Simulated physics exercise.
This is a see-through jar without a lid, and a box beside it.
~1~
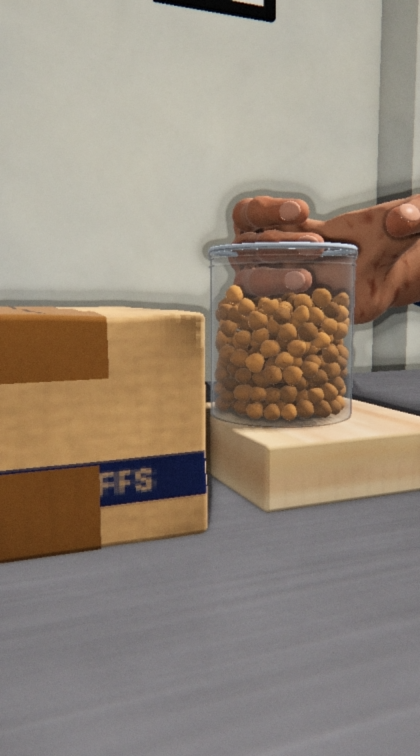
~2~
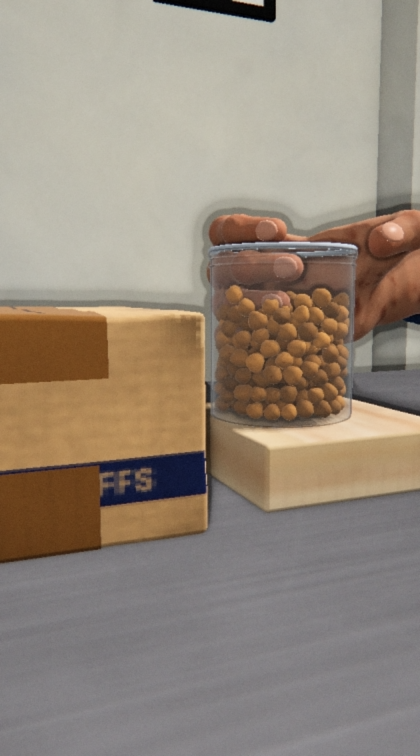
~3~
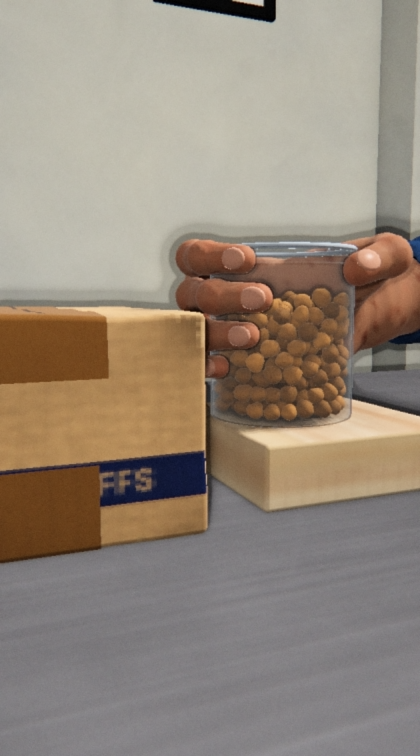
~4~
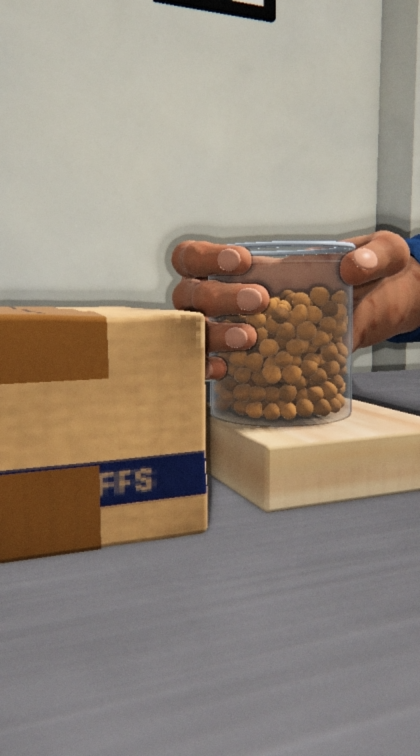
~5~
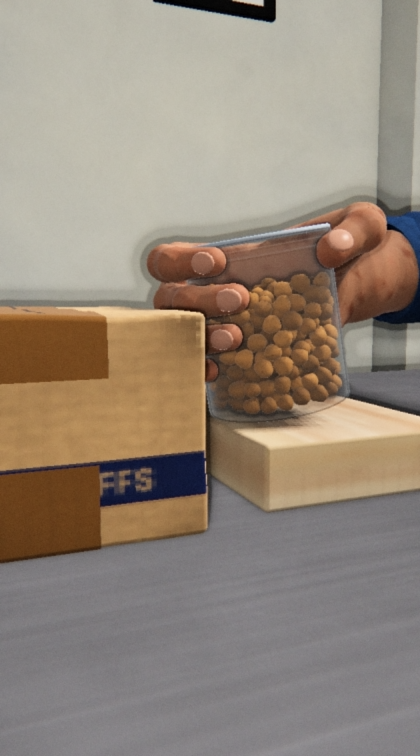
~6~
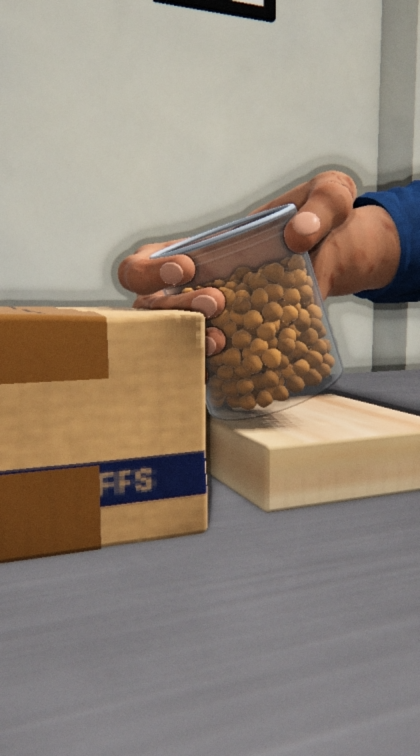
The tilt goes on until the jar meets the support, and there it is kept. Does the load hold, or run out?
What is in the jar all remains inside.
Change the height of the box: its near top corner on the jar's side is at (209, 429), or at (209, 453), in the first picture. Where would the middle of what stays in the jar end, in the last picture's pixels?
Around (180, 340) in the first try, (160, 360) in the second.
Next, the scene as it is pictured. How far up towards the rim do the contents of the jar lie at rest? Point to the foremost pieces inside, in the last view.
Around (226, 280).
Then, 0.14 s past the last view, the jar leans 27°; everything is still inside.
Then, 0.28 s past the last view, the jar rests on the box at 28°; everything is still inside.
Finally, the jar rests on the box at 28°; everything is still inside.
